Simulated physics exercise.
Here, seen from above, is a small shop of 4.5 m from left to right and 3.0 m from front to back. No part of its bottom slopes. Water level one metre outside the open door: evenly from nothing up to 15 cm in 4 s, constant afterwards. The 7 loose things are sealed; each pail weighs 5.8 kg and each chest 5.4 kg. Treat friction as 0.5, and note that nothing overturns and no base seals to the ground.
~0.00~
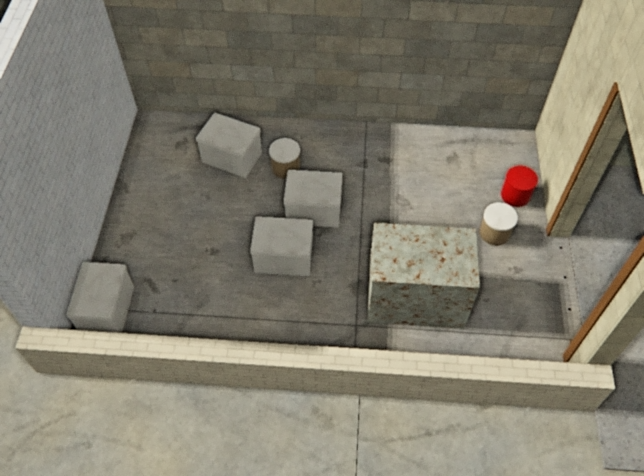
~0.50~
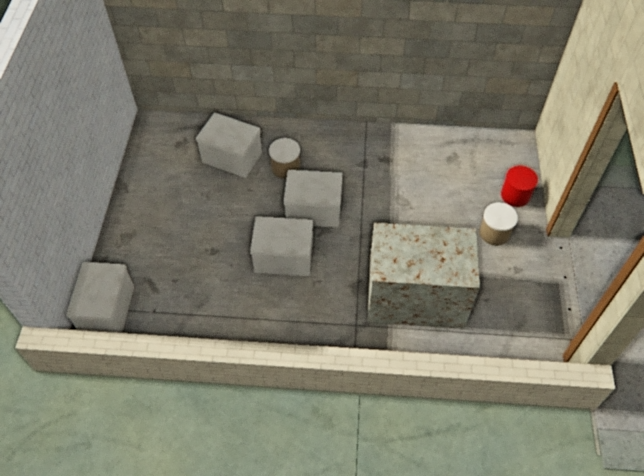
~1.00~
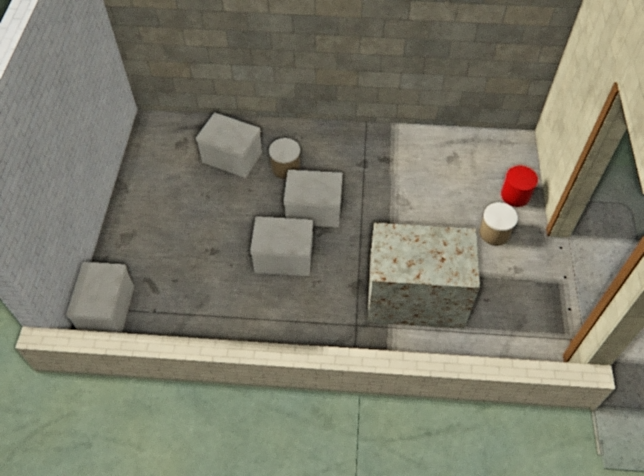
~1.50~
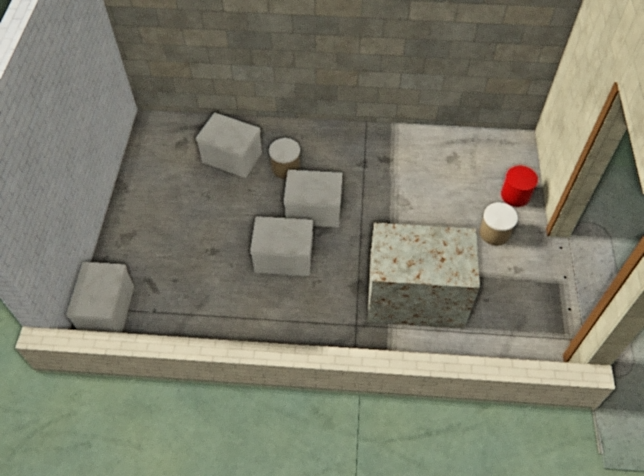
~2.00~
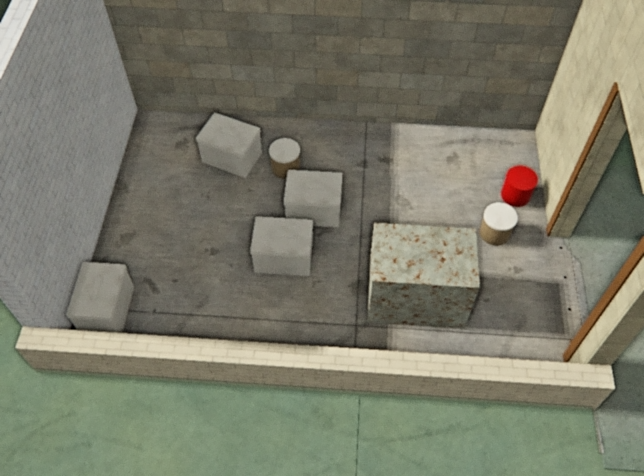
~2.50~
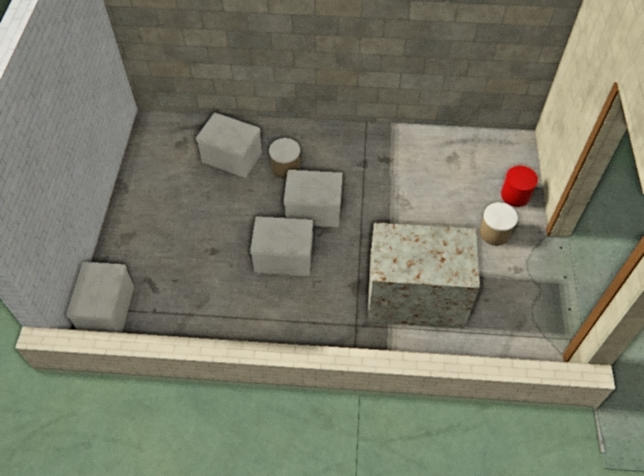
At first, the ground outside a small walled shop is bare and dry, with grey blocks, a speckled counter, pale round containers and a red pail inside. Greenish water then covers the ground outside, and finally a thin sheet creeps through the doorway at right, while every object stays still.
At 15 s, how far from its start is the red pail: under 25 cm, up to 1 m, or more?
Result: Essentially stationary.
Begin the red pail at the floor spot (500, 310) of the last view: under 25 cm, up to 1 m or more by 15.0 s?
Answer: It covers a big distance.
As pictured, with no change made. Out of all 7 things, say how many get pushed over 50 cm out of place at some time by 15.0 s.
The answer here is 6.
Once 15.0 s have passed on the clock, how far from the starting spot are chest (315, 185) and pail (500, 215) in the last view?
Respectively 80 and 300 centimetres.
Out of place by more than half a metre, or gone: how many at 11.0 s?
5.
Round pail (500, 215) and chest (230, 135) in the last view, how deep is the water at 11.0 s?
Close to 7 and 8 centimetres.
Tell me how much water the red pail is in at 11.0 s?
Roughly 4 cm deep.
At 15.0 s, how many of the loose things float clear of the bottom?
Then: 6.
After 3.5 s the red pail is near (522, 178), 0.0 m from its start, aground; 0 afloat.
After 6.8 s the red pail is near (522, 178), 0.0 m from its start, aground; 0 afloat.
After 11.0 s the red pail is near (522, 178), 0.0 m from its start, aground; 5 afloat.
After 15.0 s the red pail is near (522, 178), 0.0 m from its start, aground; 6 afloat.
